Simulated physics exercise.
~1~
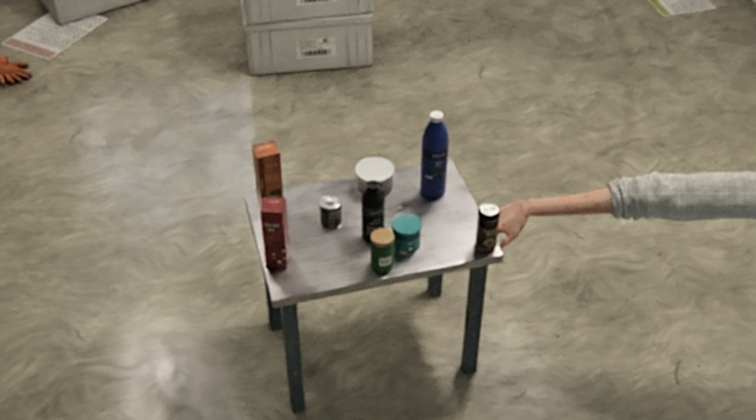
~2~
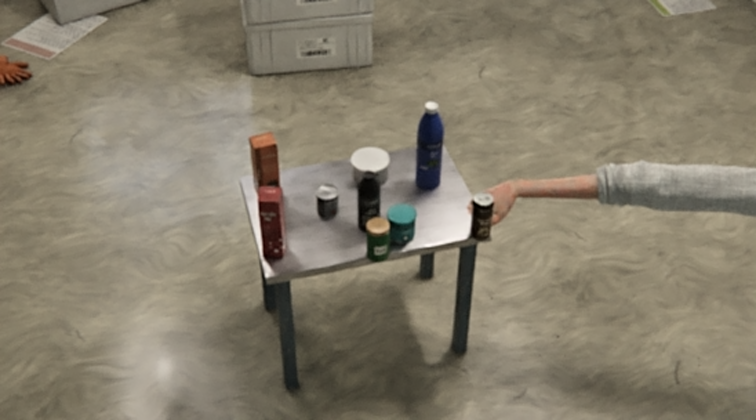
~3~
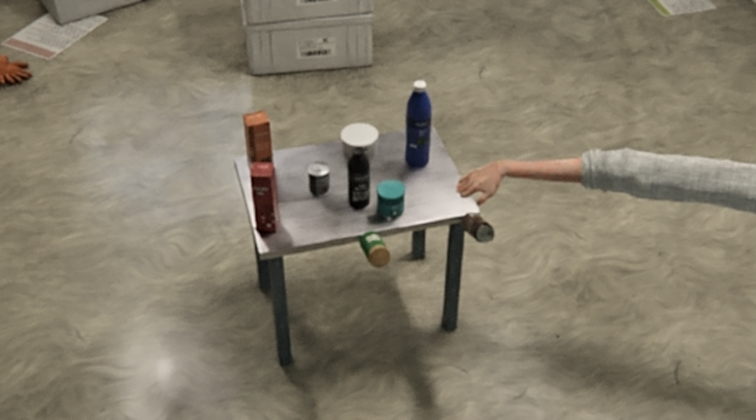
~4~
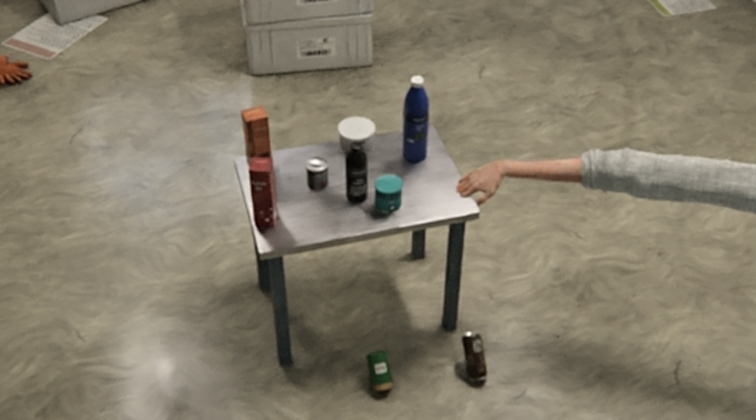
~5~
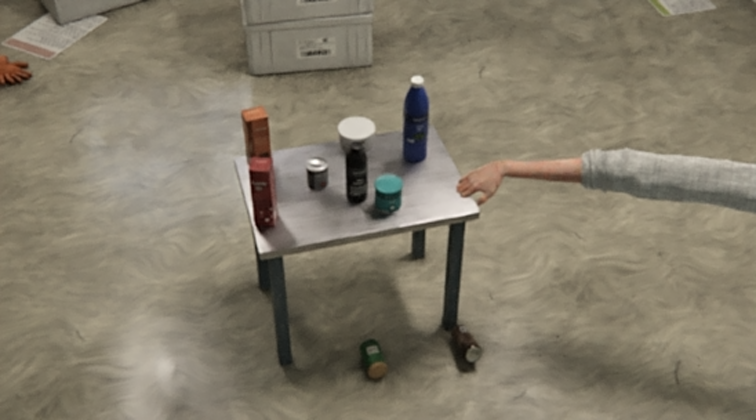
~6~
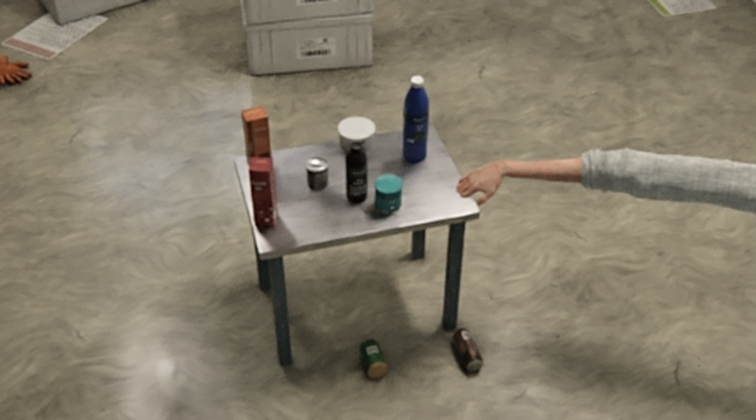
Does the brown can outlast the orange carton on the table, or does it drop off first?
The brown can drops off first and ends up lying on the floor, while the orange carton is still on the table at the end.
